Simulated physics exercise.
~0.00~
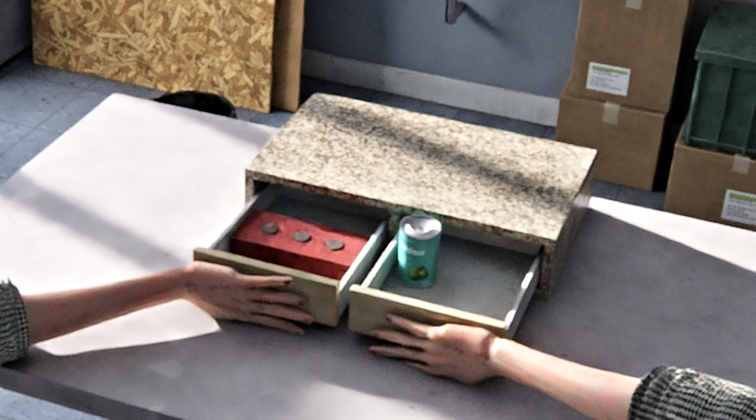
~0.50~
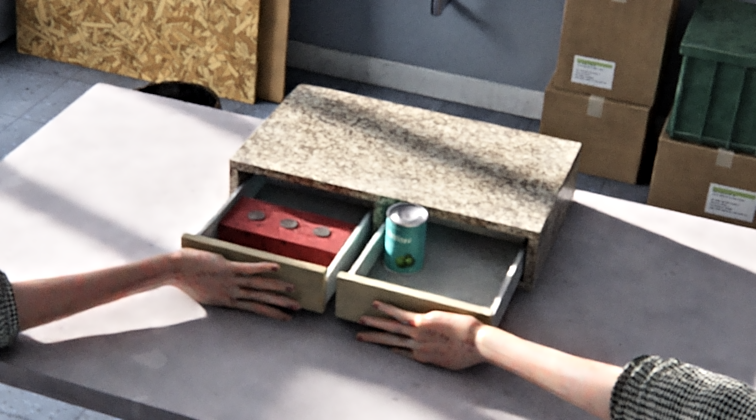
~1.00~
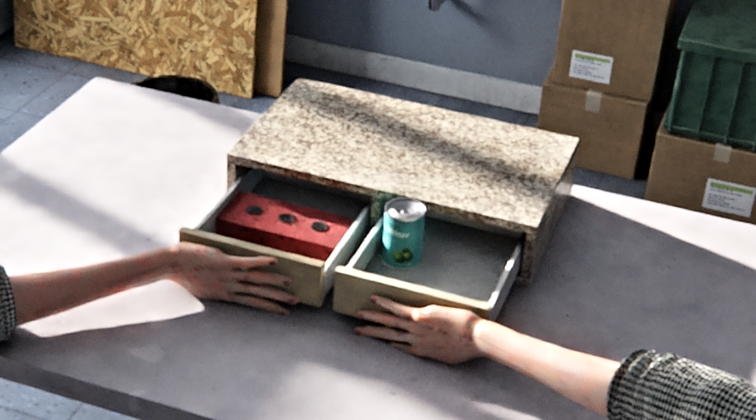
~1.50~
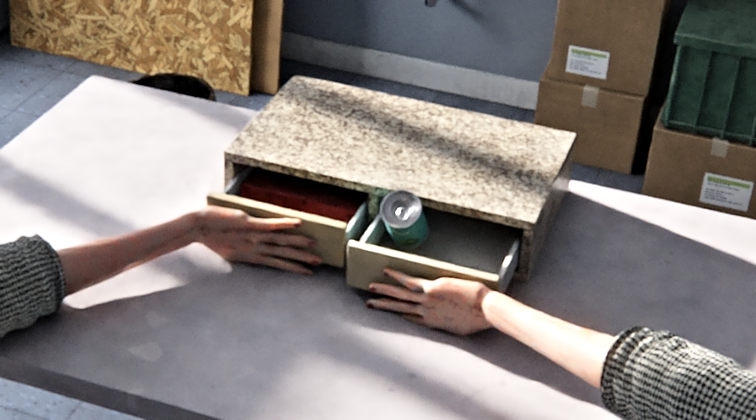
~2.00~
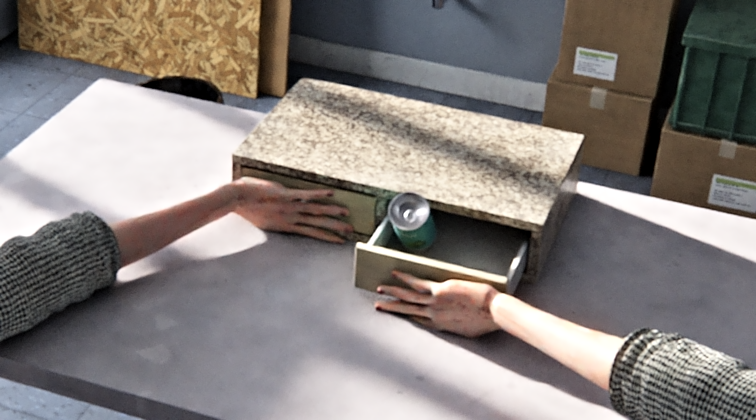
Two hands push both drawers inward; the left closes while the right stays ajar, its can tilted.
